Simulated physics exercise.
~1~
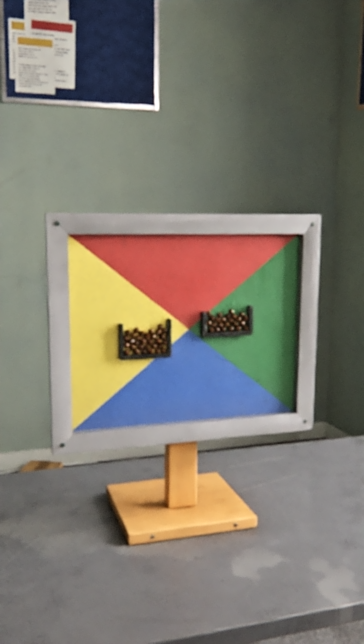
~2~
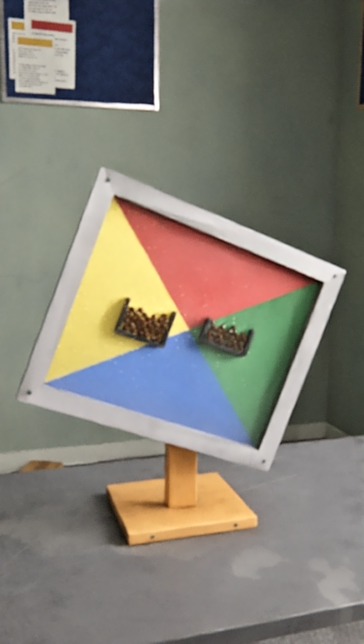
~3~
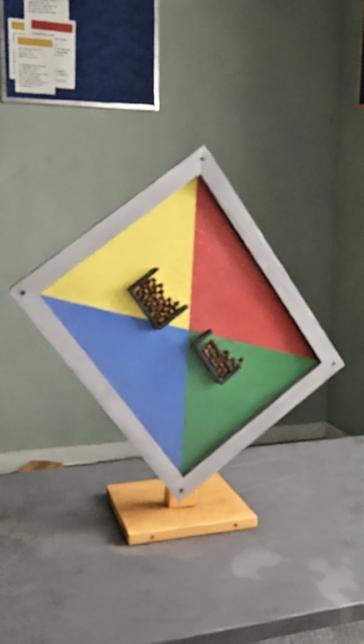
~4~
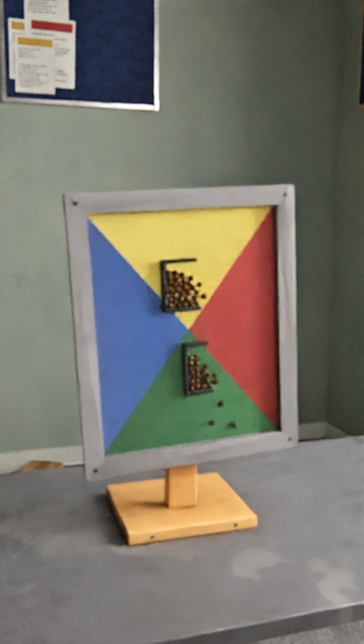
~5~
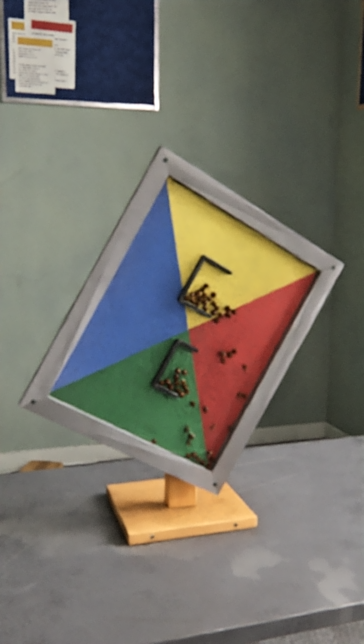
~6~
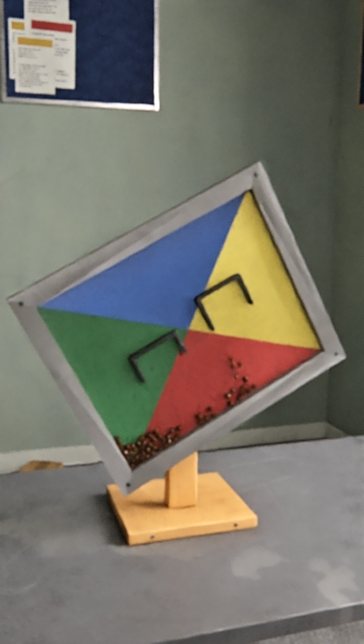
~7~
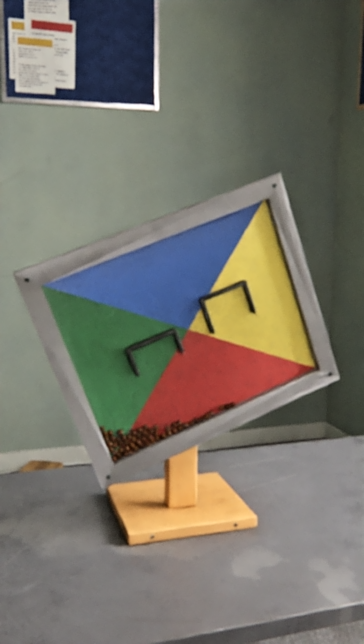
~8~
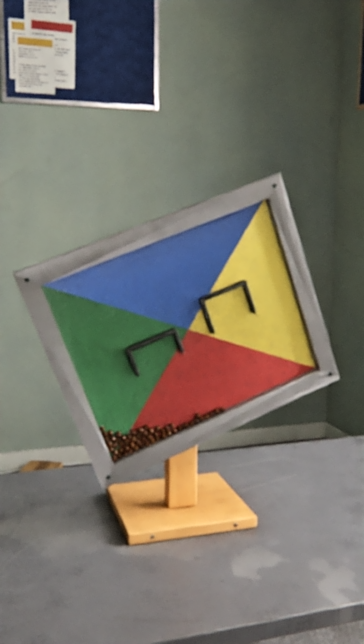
On a grey tabletop, a framed panel with four coloured wedges turns clockwise on a wooden stand, spilling dark beads from two small black trays. The beads slide down across the wedges and settle along the lower left edge, mostly on red, the rest on green, as the panel stops tilted.
